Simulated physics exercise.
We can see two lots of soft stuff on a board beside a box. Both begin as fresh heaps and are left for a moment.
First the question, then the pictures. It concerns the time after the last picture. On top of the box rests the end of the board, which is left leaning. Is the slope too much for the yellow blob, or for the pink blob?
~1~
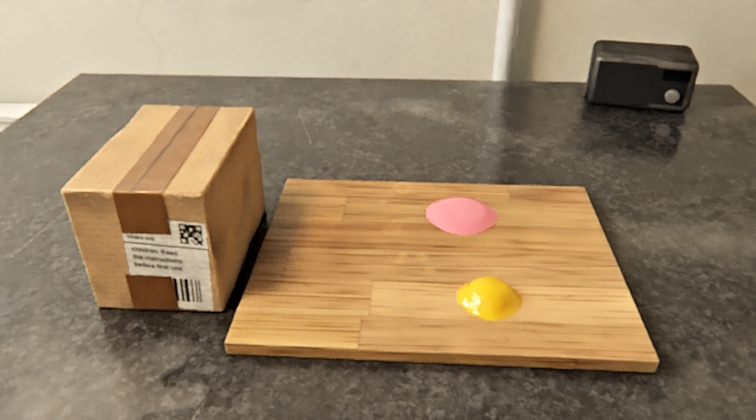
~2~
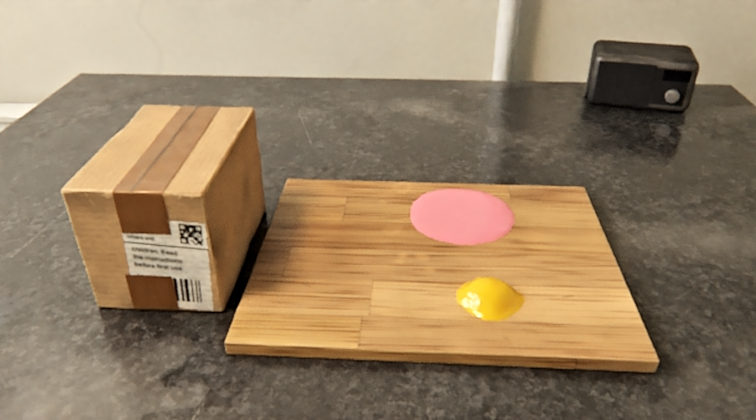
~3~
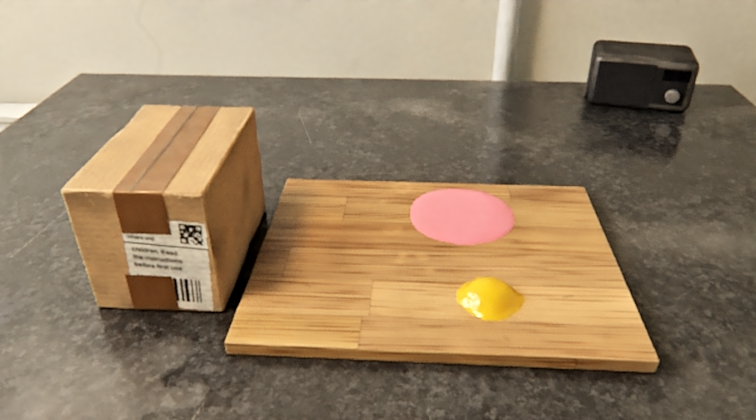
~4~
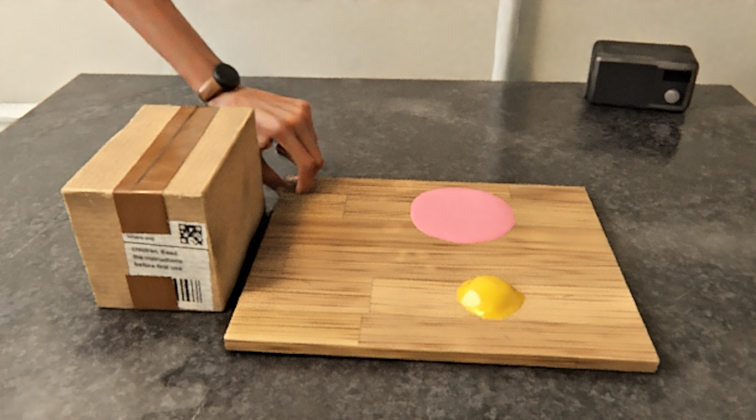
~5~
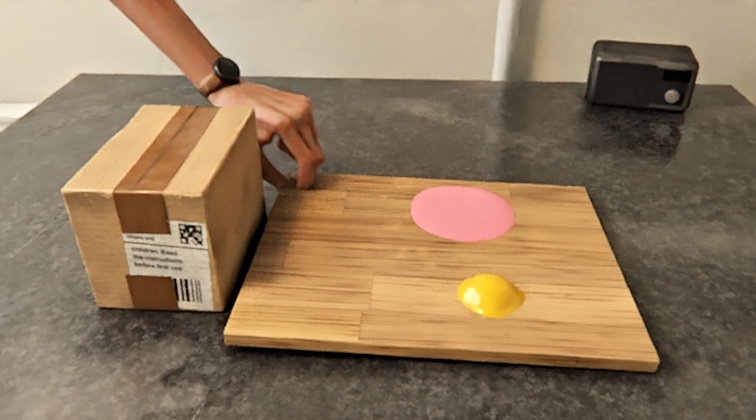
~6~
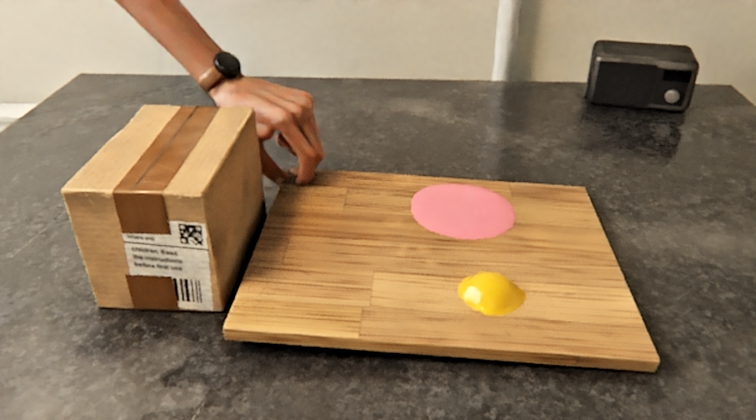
What you'd see is the yellow blob that keeps its place and the pink blob that goes over.
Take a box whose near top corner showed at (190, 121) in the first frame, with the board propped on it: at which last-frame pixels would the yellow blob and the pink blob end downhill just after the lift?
First about (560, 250), second about (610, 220).
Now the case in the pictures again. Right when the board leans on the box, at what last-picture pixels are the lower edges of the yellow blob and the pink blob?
Around (539, 262) for the first and around (580, 208) for the second.
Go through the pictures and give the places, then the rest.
In the first picture, the board lies flat; yellow blob (490, 291) a mound; pink blob (461, 211) a low mound; box (145, 255).
The second picture shows they settle; yellow blob (490, 291) a mound; pink blob (461, 214) spread thin.
The third picture shows at rest; yellow blob (490, 291) a mound; pink blob (461, 214) spread thin.
The fourth picture shows a hand takes the end; yellow blob (491, 290) a mound; pink blob (462, 212) spread thin.
In the fifth picture, the end is rising; yellow blob (491, 288) a mound; pink blob (462, 210) spread thin.
The sixth picture shows the board slopes by about 3°; yellow blob (491, 286) a mound; pink blob (463, 208) spread thin; box (145, 255).
Soon after, slope about 23°; the yellow blob has not moved; the pink blob has crept down a long way.
Later, the yellow blob has not moved; the pink blob is dripping off the low end.
In the end, slope about 23°; the yellow blob has not moved; the pink blob is dripping off the low end.
